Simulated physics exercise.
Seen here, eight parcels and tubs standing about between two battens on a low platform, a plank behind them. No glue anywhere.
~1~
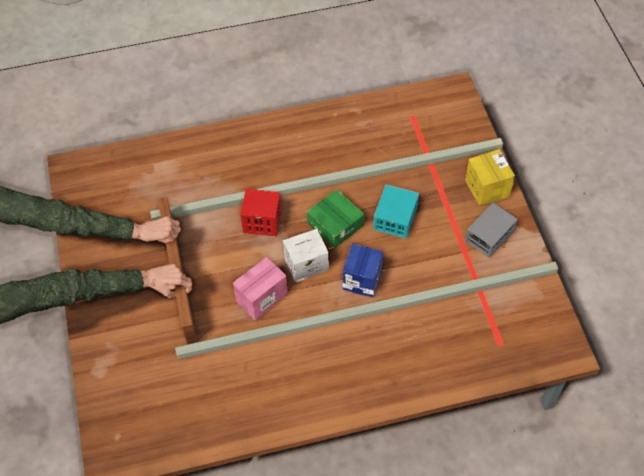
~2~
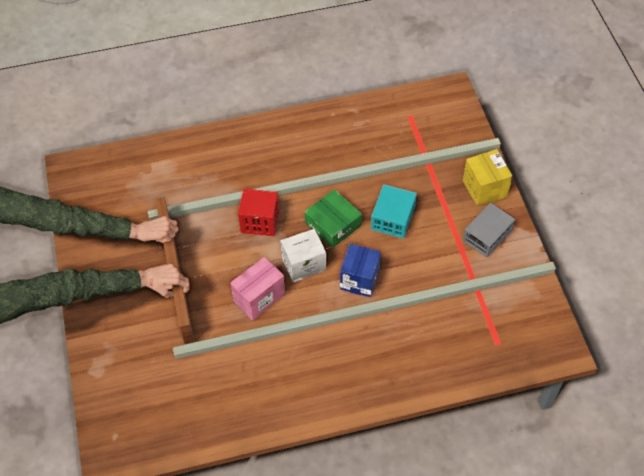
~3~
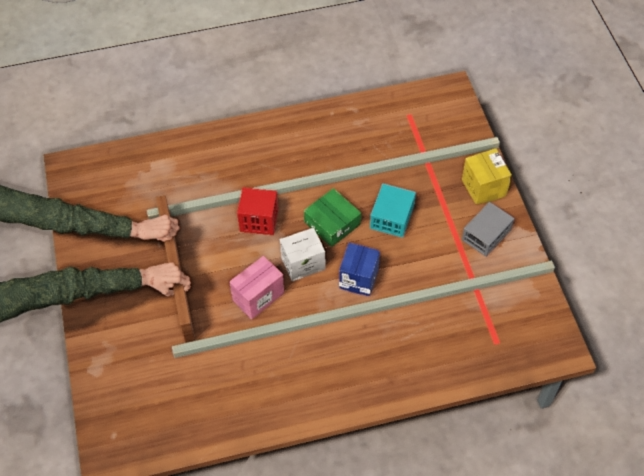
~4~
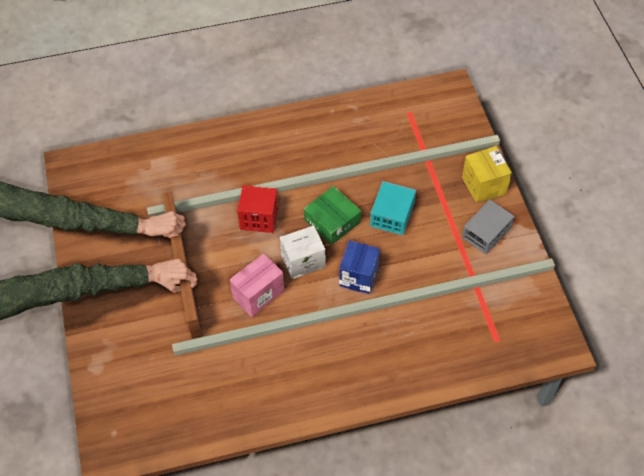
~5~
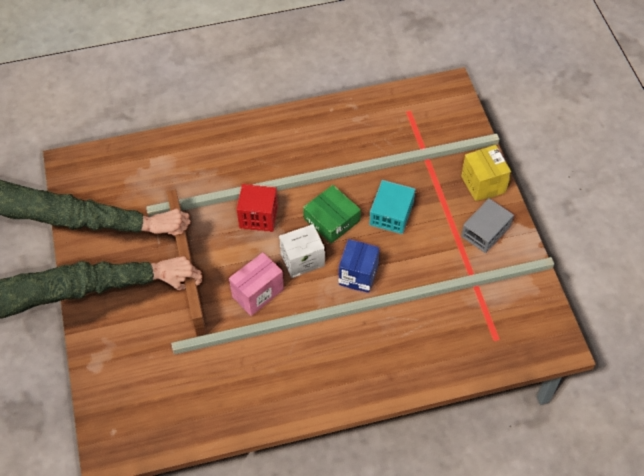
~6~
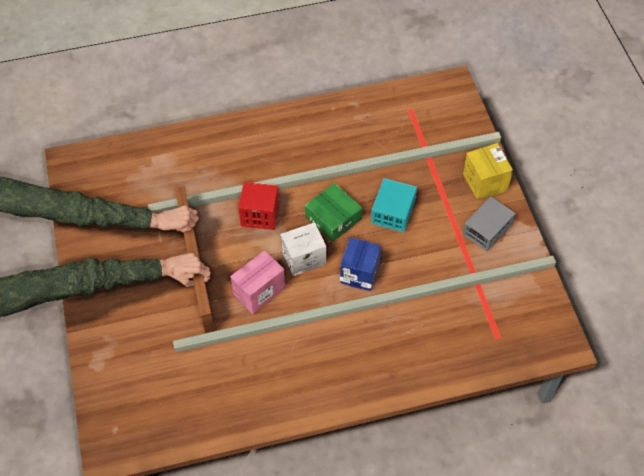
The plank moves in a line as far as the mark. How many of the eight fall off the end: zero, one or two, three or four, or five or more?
As it turns out, the number that fall off is one or two.
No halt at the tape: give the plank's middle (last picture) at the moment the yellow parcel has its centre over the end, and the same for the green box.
About (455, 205), and (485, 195) for the other.
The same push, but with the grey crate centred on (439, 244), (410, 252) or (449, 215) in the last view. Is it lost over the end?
The grey crate drops off; drops off; goes over.
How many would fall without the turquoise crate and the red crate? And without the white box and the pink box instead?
1 in the first case, 1 in the second.
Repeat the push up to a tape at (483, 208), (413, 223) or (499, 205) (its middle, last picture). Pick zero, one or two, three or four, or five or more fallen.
Taking them in turn, three to four; none; 5 or more.
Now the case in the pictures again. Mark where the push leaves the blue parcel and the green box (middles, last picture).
The blue parcel stops around (527, 239); the green box around (484, 184).
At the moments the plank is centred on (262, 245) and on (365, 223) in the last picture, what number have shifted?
At the one place 3, at the other 6.
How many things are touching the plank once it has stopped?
It touches 3.
Early on, none off yet; yellow parcel at rest near (487, 172); grey crate at rest near (489, 224); turquoise crate at rest near (394, 205).
A while later, none off yet; yellow parcel at rest near (487, 172); grey crate at rest near (489, 224); turquoise crate travelled about its own width near (427, 206).
Further along, none off yet; yellow parcel travelled a little near (490, 170); grey crate travelled a little near (512, 222); turquoise crate travelled well along near (479, 209).
Finally, the number that fall off is one or two; lost, grey crate.
